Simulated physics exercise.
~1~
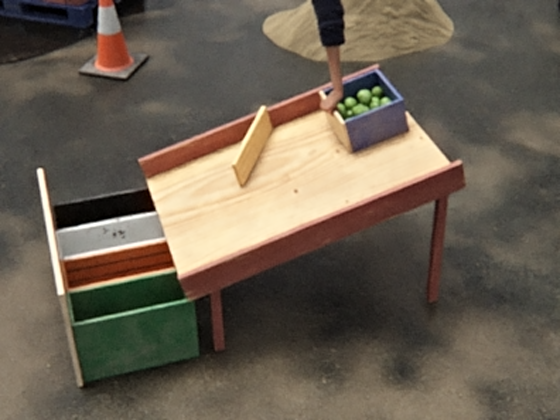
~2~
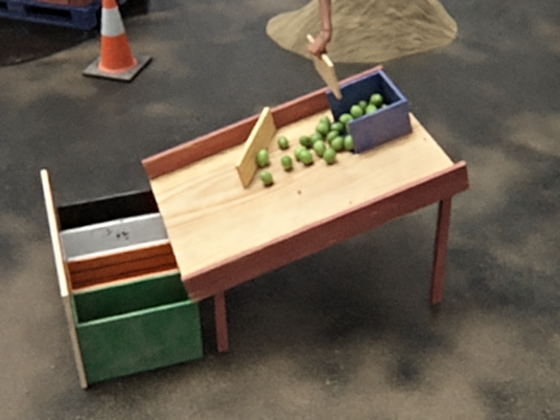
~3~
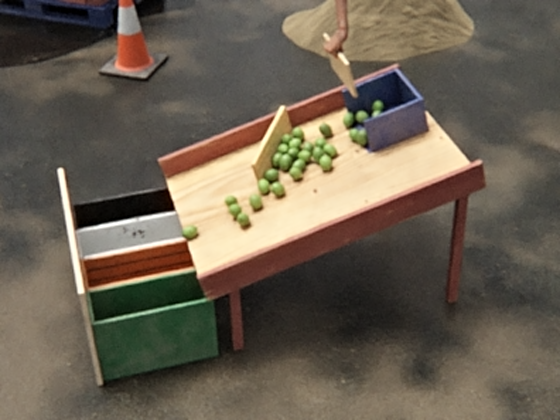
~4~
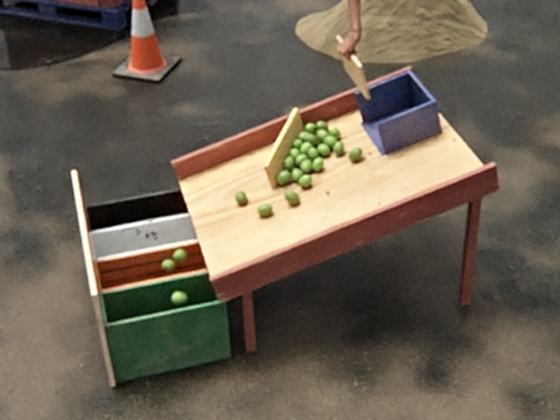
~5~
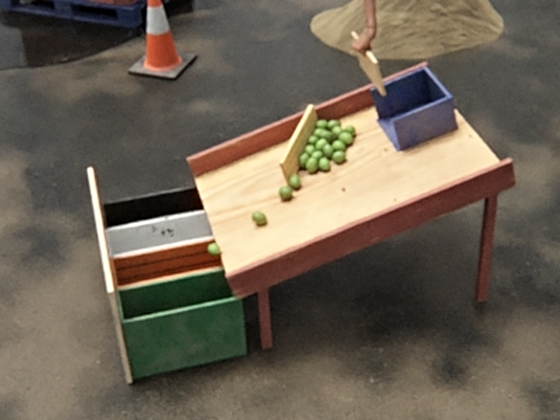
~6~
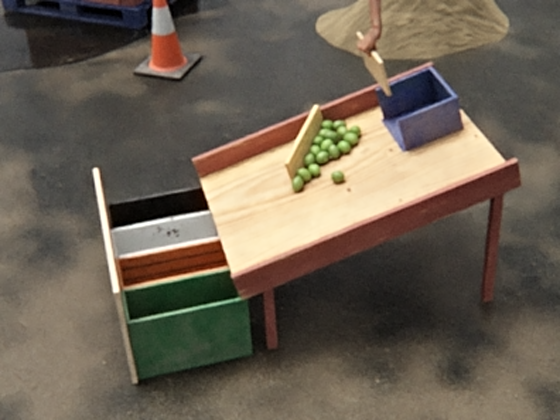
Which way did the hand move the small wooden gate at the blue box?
The hand moved the gate upward, away from the front of the blue box.
A hand lifted a small wooden gate from a blue box on a sloping table, and green limes rolled down against an angled board. Some slipped past into the bins below, mostly the orange one, while a cluster stayed resting by the board.
